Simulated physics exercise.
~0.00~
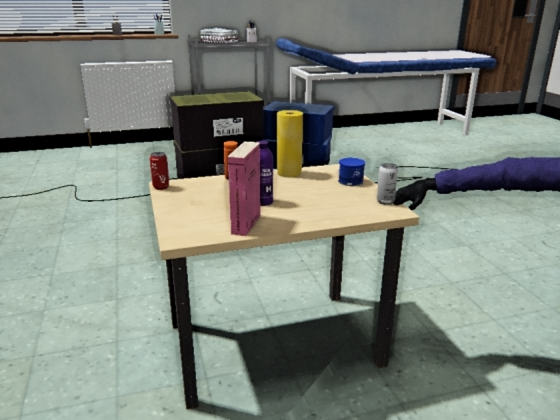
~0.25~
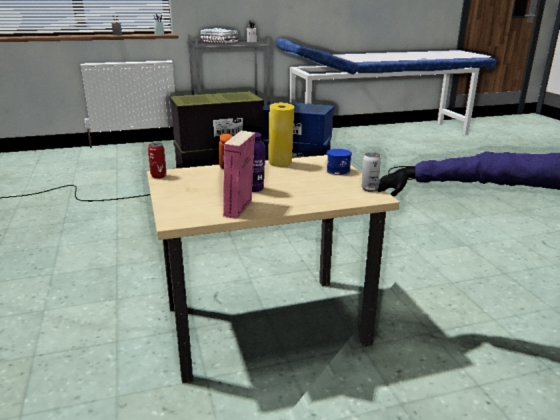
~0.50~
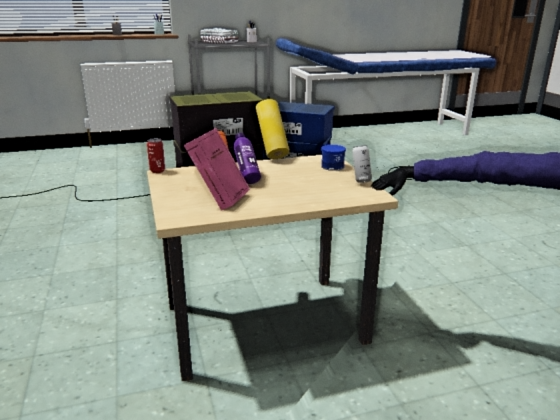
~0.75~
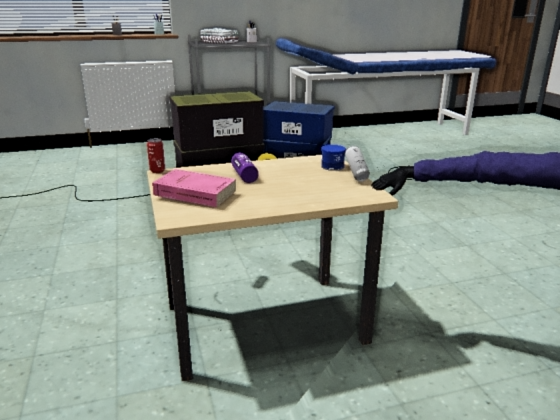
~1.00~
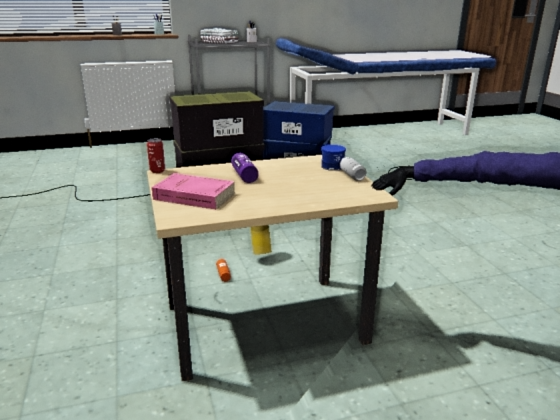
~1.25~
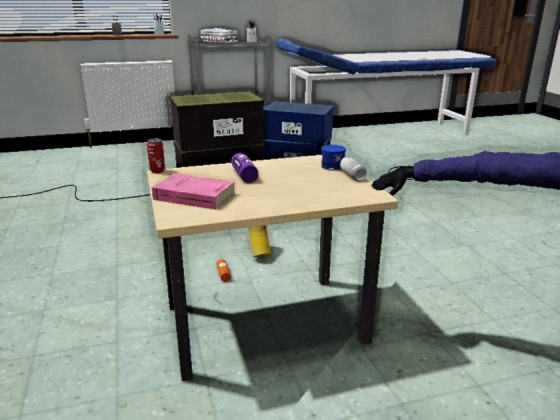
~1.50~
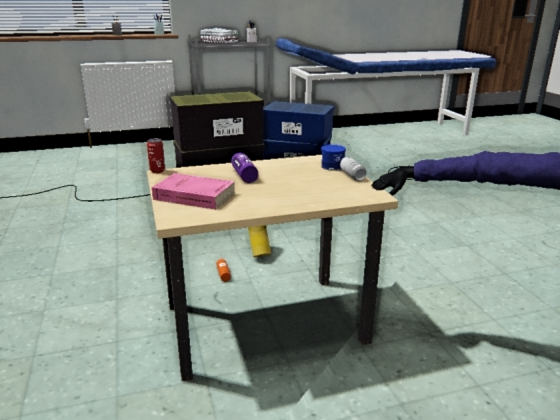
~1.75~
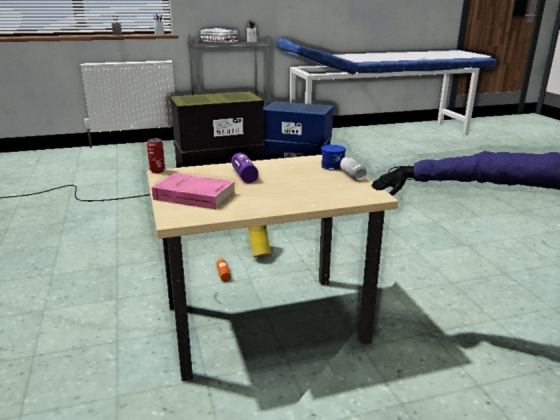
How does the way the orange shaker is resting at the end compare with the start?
At the start the orange shaker stands upright on the table, partly hidden behind the pink book. By the end it is lying on its side on the floor.
